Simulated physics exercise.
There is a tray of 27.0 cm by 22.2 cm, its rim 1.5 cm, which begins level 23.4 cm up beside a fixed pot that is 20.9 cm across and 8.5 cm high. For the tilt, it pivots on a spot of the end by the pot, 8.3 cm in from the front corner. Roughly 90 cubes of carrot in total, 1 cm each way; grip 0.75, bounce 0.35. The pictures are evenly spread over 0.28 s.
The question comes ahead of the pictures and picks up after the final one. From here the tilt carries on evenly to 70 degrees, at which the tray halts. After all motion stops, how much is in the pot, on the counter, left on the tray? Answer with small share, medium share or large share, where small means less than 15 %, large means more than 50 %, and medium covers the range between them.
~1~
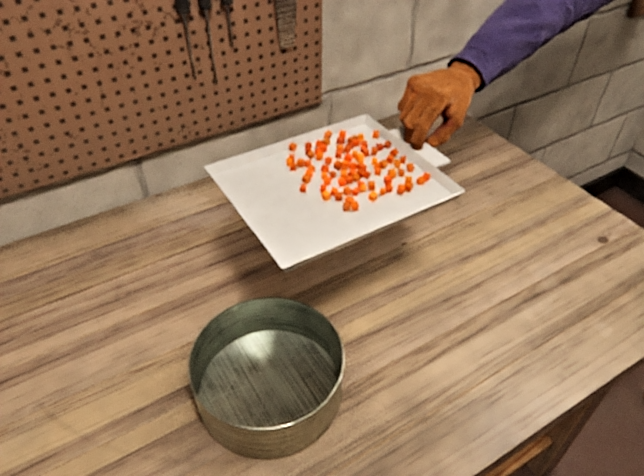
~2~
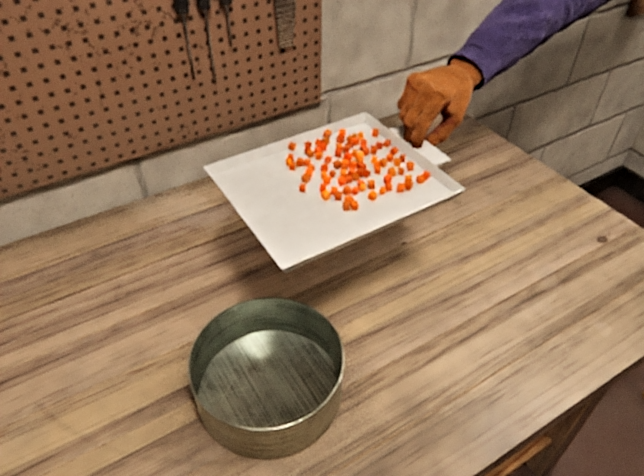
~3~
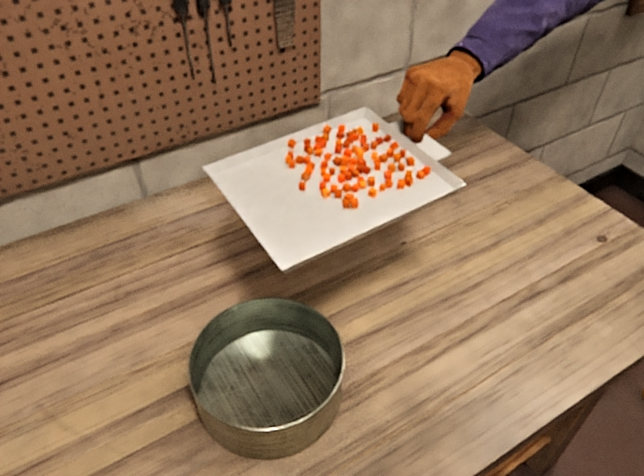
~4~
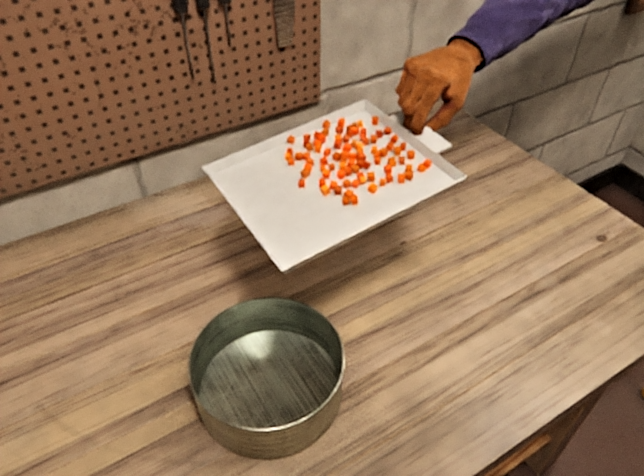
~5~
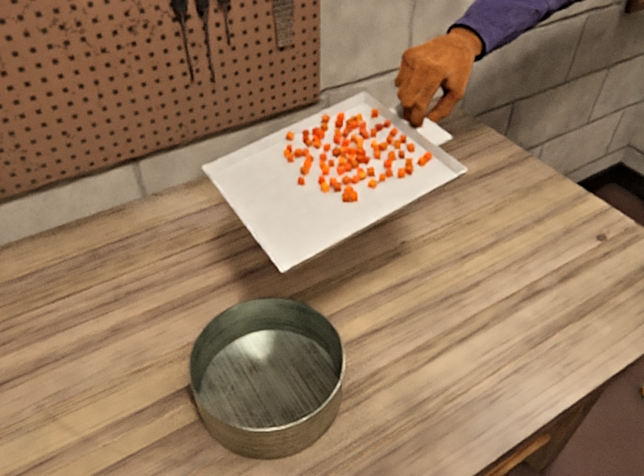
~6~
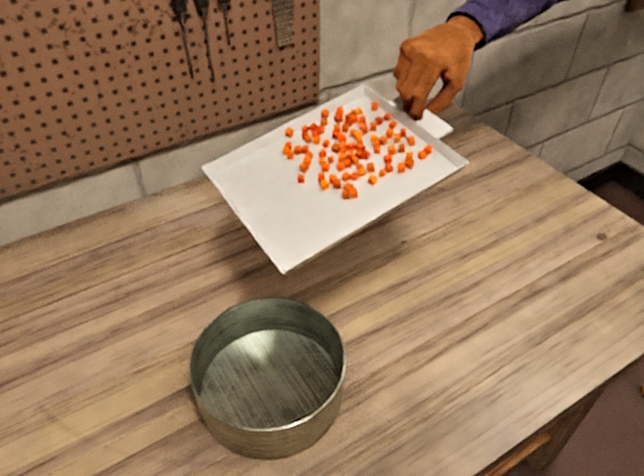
Pot - medium share; counter - medium share; left on the tray - medium share.
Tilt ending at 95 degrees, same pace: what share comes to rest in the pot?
In that case it comes to about 40 in a hundred.
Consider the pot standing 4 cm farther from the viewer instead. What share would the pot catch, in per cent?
With that change it comes to something like 35 in a hundred.
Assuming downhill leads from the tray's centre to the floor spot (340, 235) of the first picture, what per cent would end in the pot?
I'd estimate about 35 %.
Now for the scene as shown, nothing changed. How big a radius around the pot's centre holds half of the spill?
About 28 cm from the centre.
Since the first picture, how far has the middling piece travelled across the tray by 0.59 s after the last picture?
By then it sits near 4 cm from where it began.
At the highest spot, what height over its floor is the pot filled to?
Around 1.0 cm above the floor.
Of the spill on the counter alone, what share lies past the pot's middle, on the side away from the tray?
I'd put it close to 90 per cent.
Then, 0.59 s after the last picture, tilt 39 degrees; the tray holds 100 %, the pot 0 %.
Then, 0.98 s after the last picture, tilt 57 degrees; the tray holds 45 %, the pot 10 %.
Then, 1.47 s after the last picture, tilt 70 degrees; the tray holds 35 %, the pot 25 %.
In the end, pot 25 %, counter 40 %, tray 35 %.
